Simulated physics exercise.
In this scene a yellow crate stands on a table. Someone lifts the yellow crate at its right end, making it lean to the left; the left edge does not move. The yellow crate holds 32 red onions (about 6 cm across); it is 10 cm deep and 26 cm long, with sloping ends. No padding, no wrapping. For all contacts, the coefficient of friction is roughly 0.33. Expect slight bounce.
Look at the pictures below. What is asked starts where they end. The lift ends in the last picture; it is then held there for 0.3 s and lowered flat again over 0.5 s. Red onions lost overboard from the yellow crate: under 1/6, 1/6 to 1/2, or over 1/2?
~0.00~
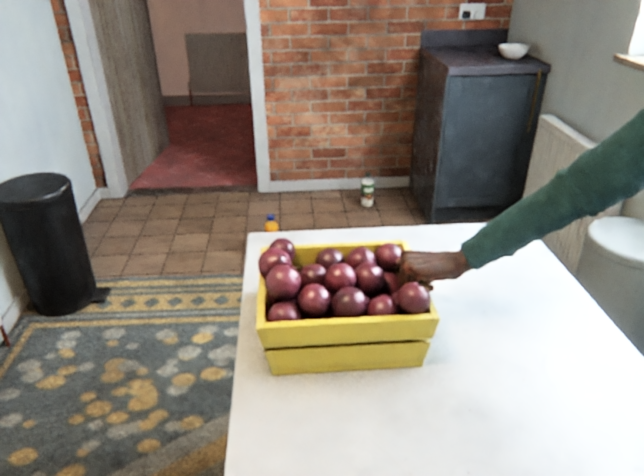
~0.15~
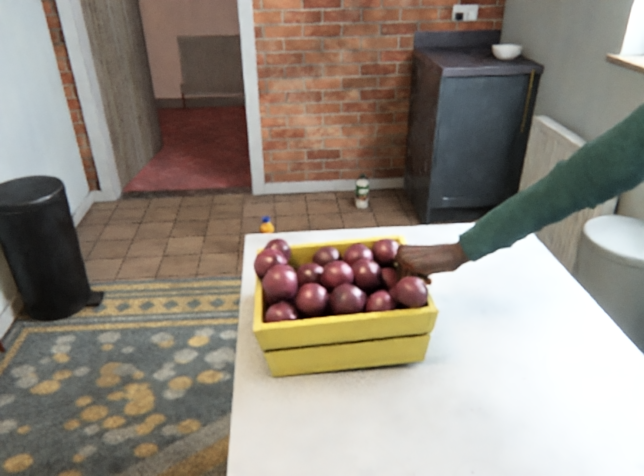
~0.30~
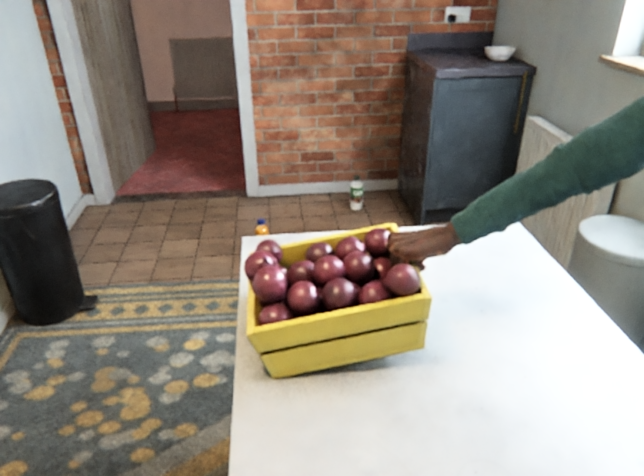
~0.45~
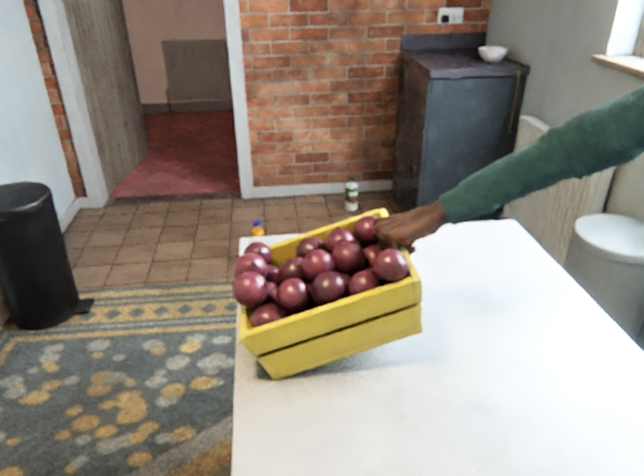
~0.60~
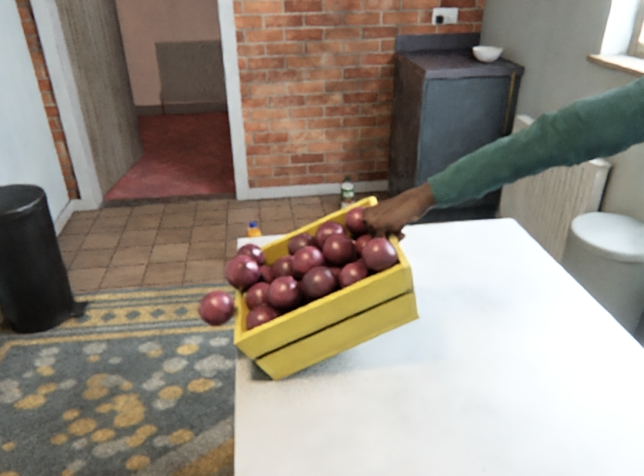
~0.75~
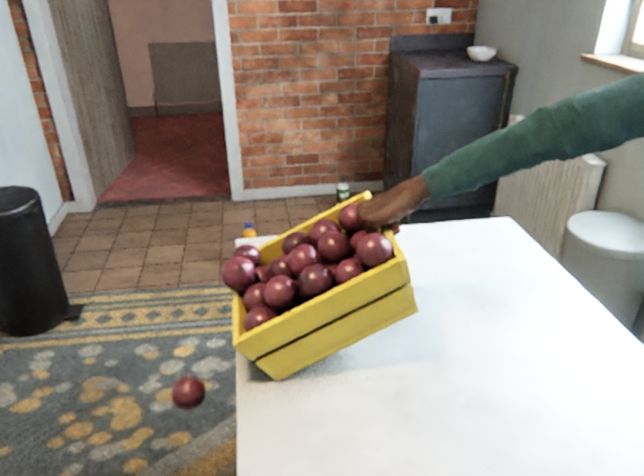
It holds above five-sixths.
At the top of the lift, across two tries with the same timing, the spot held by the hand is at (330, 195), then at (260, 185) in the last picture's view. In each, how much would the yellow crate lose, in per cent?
The yellow crate would lose 20 per cent in the first try and 40 per cent in the second.
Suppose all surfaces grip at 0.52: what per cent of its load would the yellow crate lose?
Then the yellow crate sheds 0 per cent of its load.
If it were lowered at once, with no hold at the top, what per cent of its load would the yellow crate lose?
Yellow crate 0%.
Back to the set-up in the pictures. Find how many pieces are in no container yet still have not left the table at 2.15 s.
About 0.
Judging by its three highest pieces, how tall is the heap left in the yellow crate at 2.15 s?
Near 15 centimetres, I'd say.
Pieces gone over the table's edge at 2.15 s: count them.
I'd estimate some 1 by that time.
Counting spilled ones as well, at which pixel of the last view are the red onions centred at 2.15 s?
I'd say near (333, 298).
After 0.97 s, tilt 26°; yellow crate 31 in, 1 out.
After 1.25 s, tilt 17°; yellow crate 31 in, 1 out.
After 1.65 s, tilt 0°; yellow crate 31 in, 1 out.
When it is over (at 2.15 s), yellow crate 31 in, 1 out. Asked share, 1 of 32, 3 per cent.
